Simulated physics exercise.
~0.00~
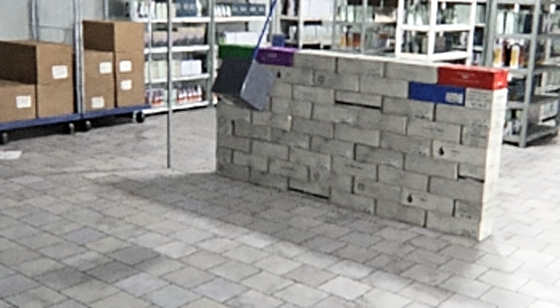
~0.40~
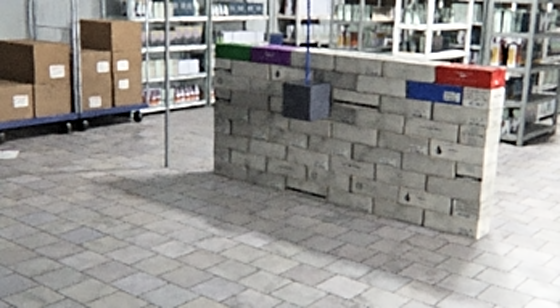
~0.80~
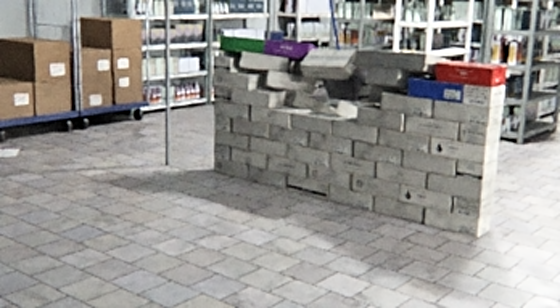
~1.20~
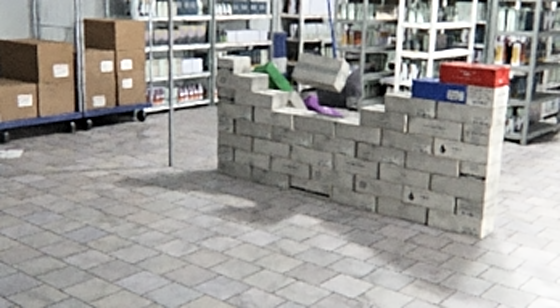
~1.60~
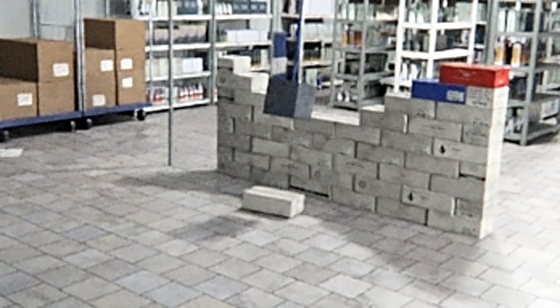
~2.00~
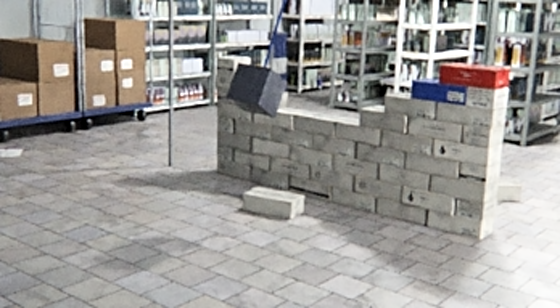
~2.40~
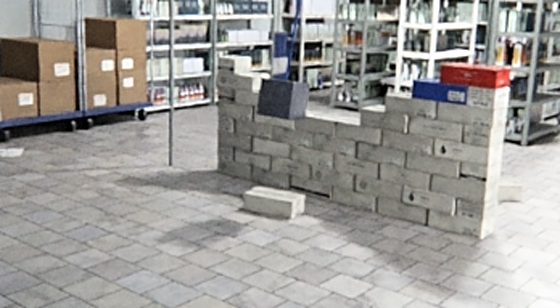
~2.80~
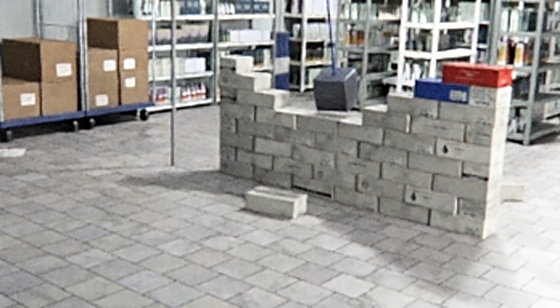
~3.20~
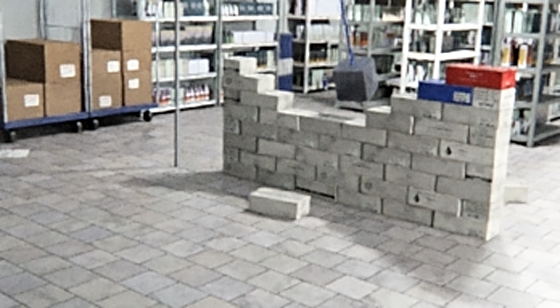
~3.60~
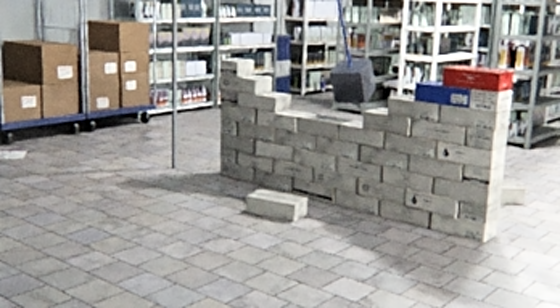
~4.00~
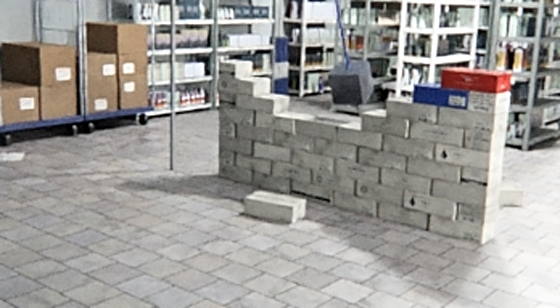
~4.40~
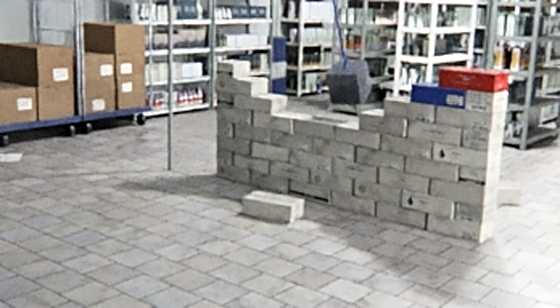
At the start, a free-standing wall of pale boxes stacked like bricks stands on a tiled floor in front of shelves, with a dark block hanging from a line at its left end. The block swings right across the face of the wall and plows into the upper rows. Boxes tip and tumble, and the green and purple ones sink into the gap and drop out of sight. The block swings back left, then right again, while a pale box lies on the floor in front. Finally the block rests tilted at the broken top, with the blue and red boxes still in place.
